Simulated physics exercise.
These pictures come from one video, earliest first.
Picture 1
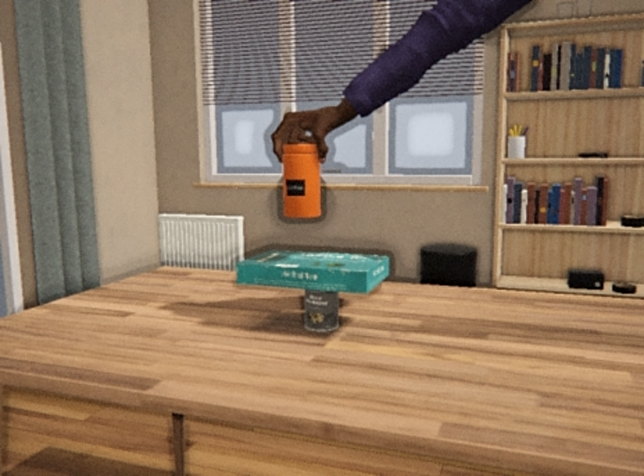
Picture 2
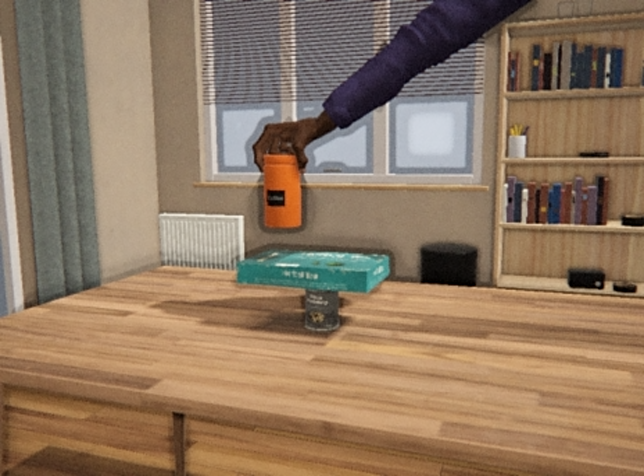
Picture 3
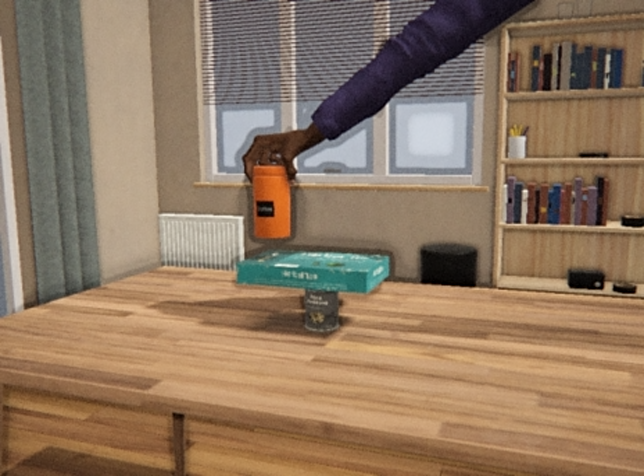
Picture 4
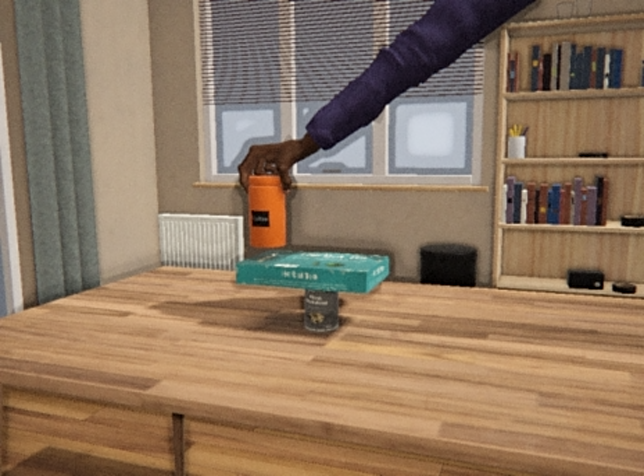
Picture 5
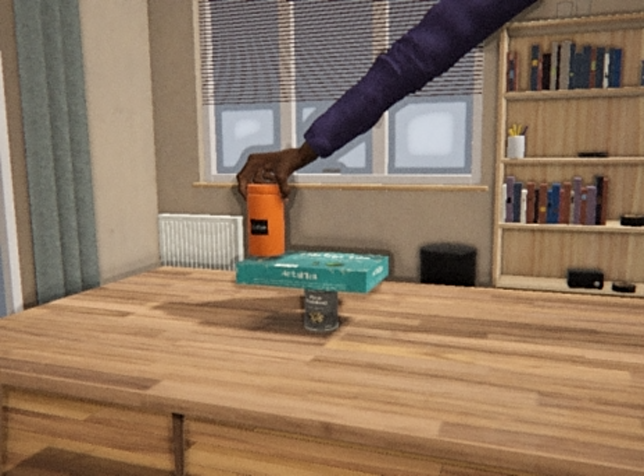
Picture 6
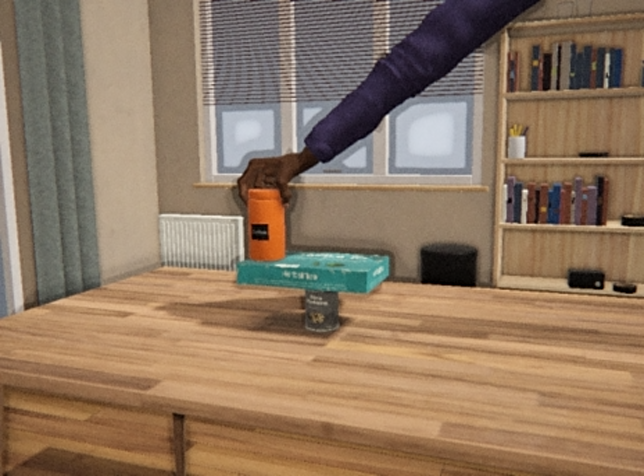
An orange jar, gripped from above by a hand in a purple sleeve, moved left and down to the left end of a turquoise packet resting on a small dark can on a wooden table.
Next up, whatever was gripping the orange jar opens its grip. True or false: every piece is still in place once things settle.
False.
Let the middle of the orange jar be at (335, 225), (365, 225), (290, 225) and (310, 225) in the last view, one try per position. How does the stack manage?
Stands firm, topples, topples, stands firm.
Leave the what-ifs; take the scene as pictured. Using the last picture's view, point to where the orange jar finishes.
Near (245, 286).
Then, 0.30 s past the last view, orange jar now fallen; turquoise packet rocked 27° from its first pose.
Then, 0.40 s past the last view, turquoise packet rocked 58° from its first pose.
Then, 0.70 s past the last view, turquoise packet rocked 49° from its first pose.
Then, 1.30 s past the last view, turquoise packet rocked 47° from its first pose.
Finally, fallen, orange jar; down or leaning hard in the stack, turquoise packet; grey tin still in place. Final places as the last picture's camera would see them, orange jar near (245, 286). The stack loses its balance.
